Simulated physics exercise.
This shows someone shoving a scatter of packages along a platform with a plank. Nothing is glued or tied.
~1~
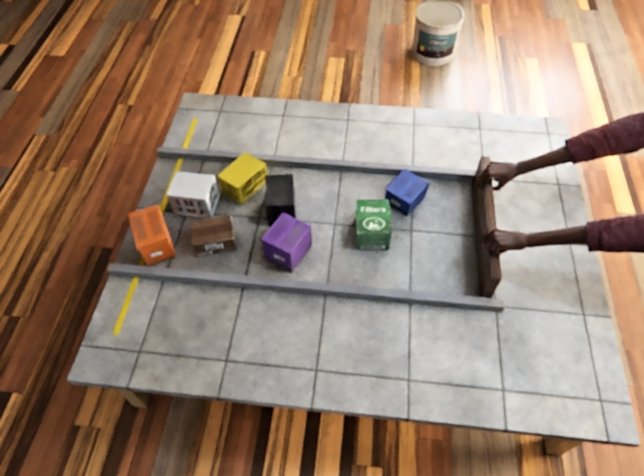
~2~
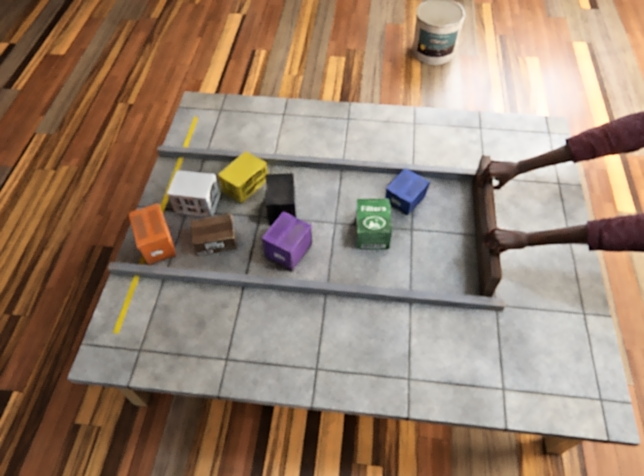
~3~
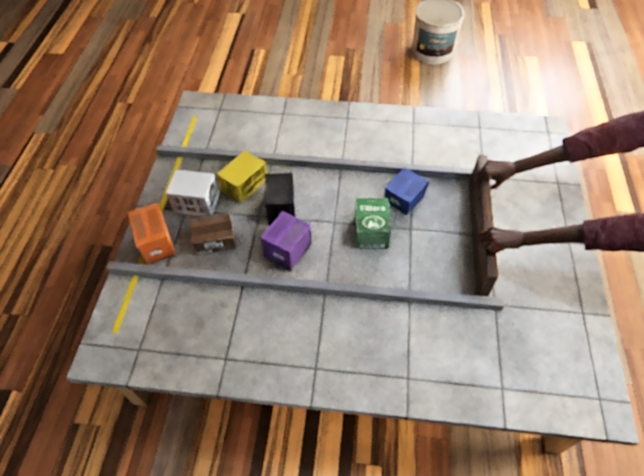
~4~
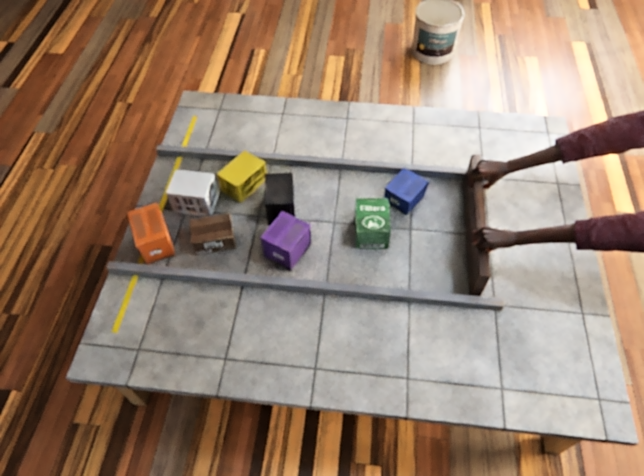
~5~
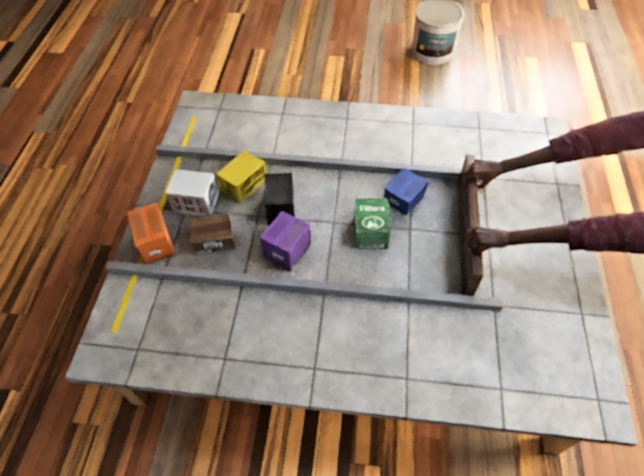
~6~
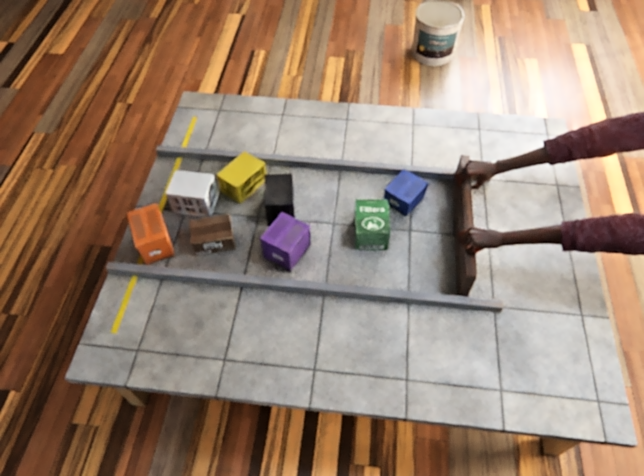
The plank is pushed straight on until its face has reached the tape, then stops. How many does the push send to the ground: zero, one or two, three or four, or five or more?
In the end the number that fall off is five or more.
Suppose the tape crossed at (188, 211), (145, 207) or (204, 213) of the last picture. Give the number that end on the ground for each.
Try by try, 2, 8 and 2.
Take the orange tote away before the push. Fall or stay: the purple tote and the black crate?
The purple tote holds on, the black crate goes over.
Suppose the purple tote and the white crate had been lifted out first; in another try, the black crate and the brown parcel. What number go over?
The counts: 3 and 3.
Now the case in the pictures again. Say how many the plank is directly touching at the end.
3 of them.
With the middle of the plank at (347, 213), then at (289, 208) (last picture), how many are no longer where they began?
By then 2, and 5.
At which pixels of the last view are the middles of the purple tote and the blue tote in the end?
About (127, 232), and the other about (156, 172).
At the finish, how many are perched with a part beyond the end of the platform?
That would be 3.
Early on, none off yet; orange tote at rest near (151, 235); white crate at rest near (193, 194); brown parcel at rest near (213, 235).
A while later, none off yet; orange tote travelled about its own width near (115, 235); white crate travelled about its own width near (140, 190); brown parcel travelled about its own width near (157, 224).
Finally, the number that fall off is five or more; lost, black crate, yellow crate, brown parcel, white crate and orange tote.
